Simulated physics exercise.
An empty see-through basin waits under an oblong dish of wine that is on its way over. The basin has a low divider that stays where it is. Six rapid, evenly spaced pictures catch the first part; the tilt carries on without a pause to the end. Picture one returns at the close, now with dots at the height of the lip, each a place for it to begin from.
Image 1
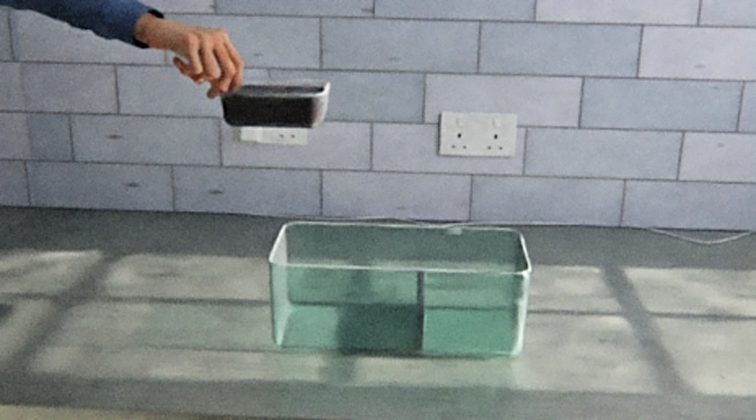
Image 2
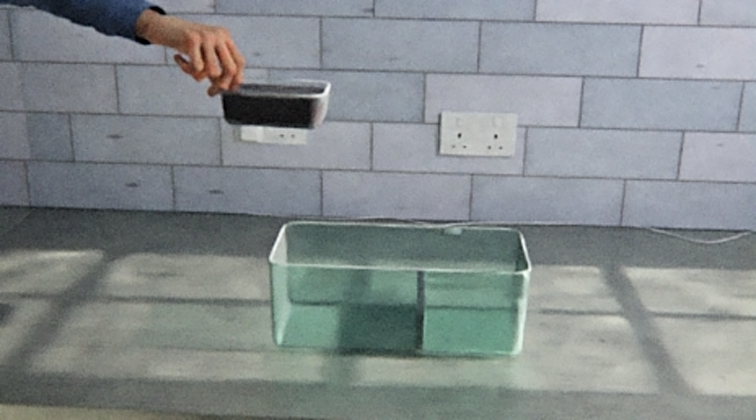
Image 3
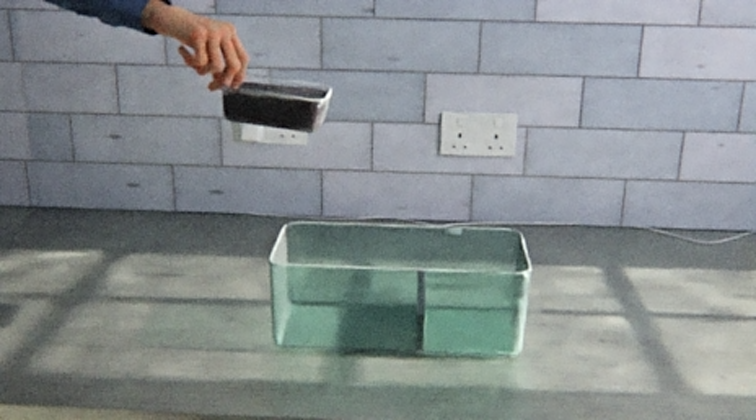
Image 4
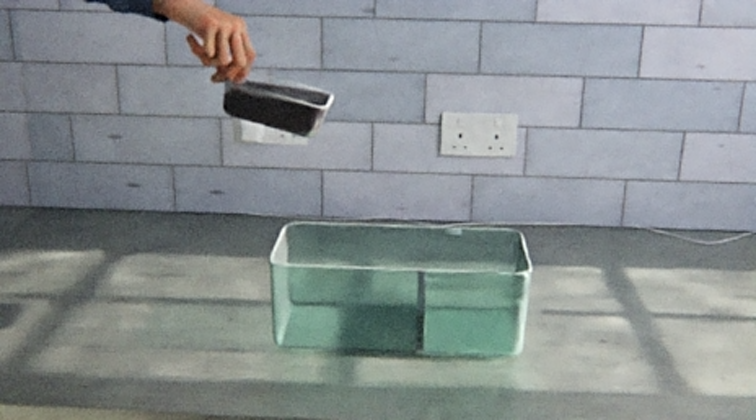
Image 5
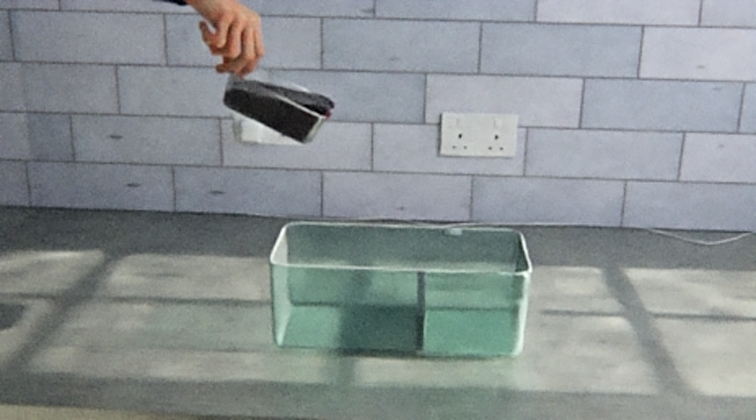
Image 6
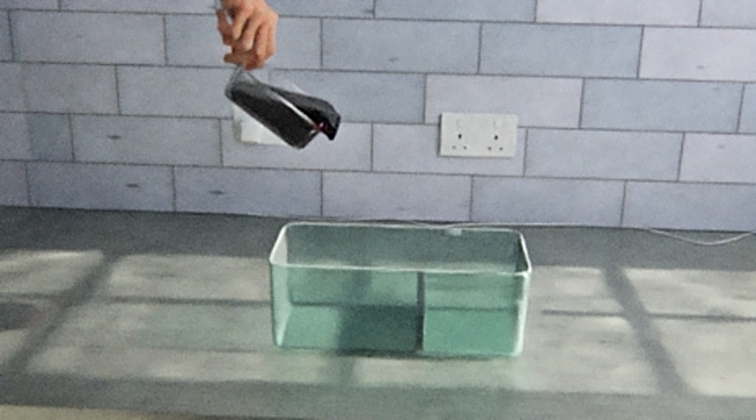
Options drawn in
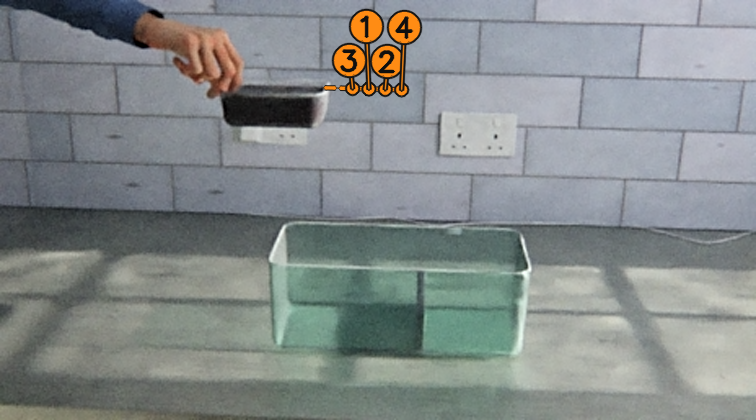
We see a hand holding an oblong dish of dark wine above an empty, see-through basin on a counter. The hand shifts right, tilting the dish steadily down to the right, and wine begins to come over its lip.
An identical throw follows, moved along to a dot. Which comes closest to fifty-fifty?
1 beats the others.
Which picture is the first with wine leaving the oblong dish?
Picture 5.
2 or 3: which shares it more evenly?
That is spot 2.
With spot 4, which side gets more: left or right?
The right side.
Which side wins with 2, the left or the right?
The right one.
On the marked copy, 1 at (368, 88); 2 at (385, 89); 3 at (352, 88); 4 at (401, 89).
For spot 1, about 55 % ends left of the wall and 44 % right of it.
For spot 2, about 25 % ends left of the wall and 74 % right of it.
For spot 3, about 94 % ends left of the wall and 3 % right of it.
For spot 4, about 16 % ends left of the wall and 82 % right of it.
